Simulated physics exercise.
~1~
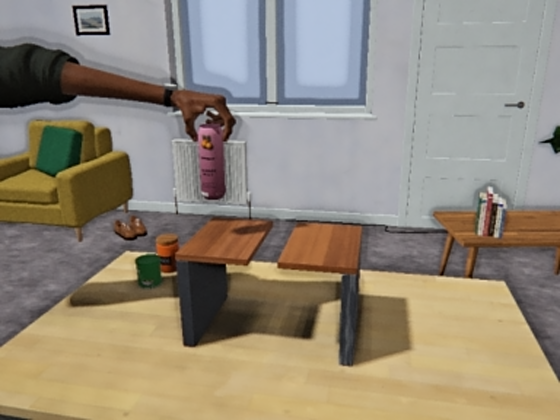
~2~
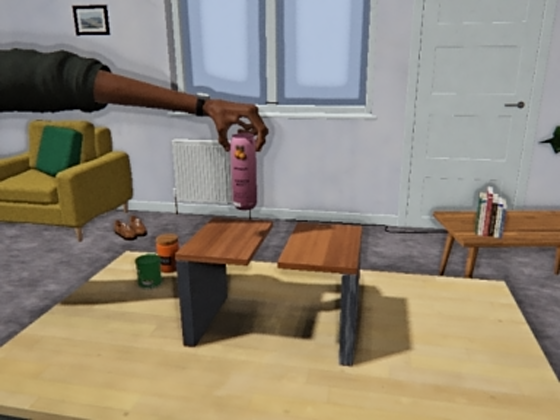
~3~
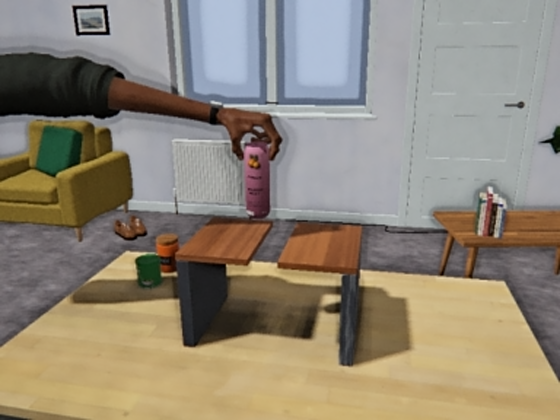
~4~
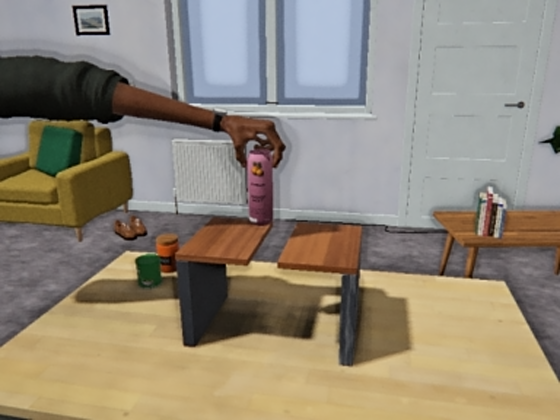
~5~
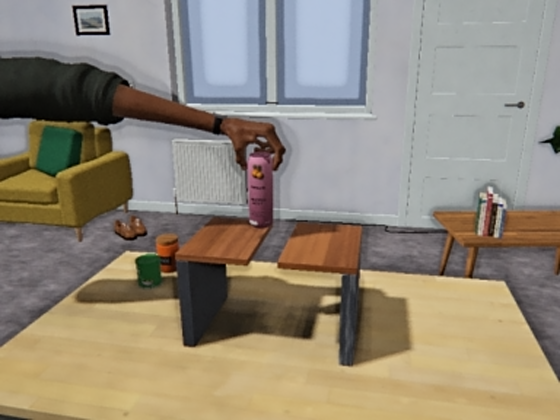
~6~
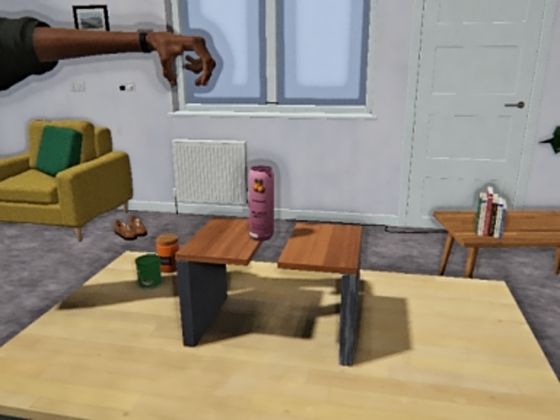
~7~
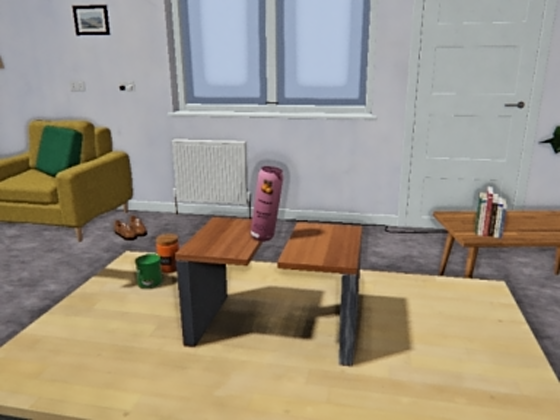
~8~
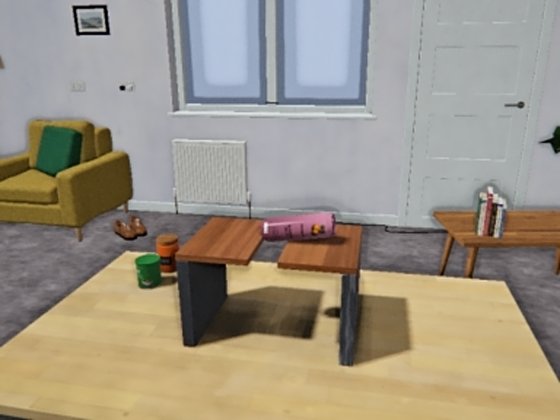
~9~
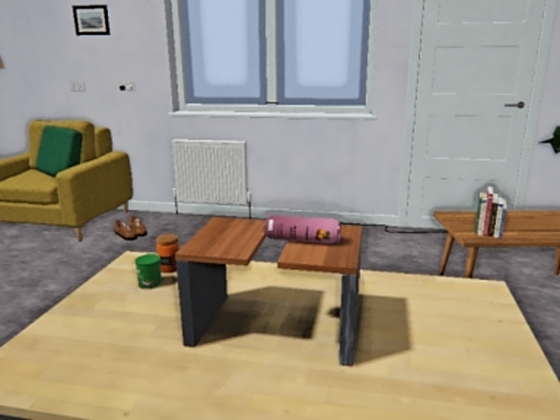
The clip shows a hand carrying a pink can rightward and lowering it upright by the gap between two wooden-topped supports, then letting go and withdrawing; the can leans right, topples and ends on its side across the gap, while a green tin and orange jar stay still.
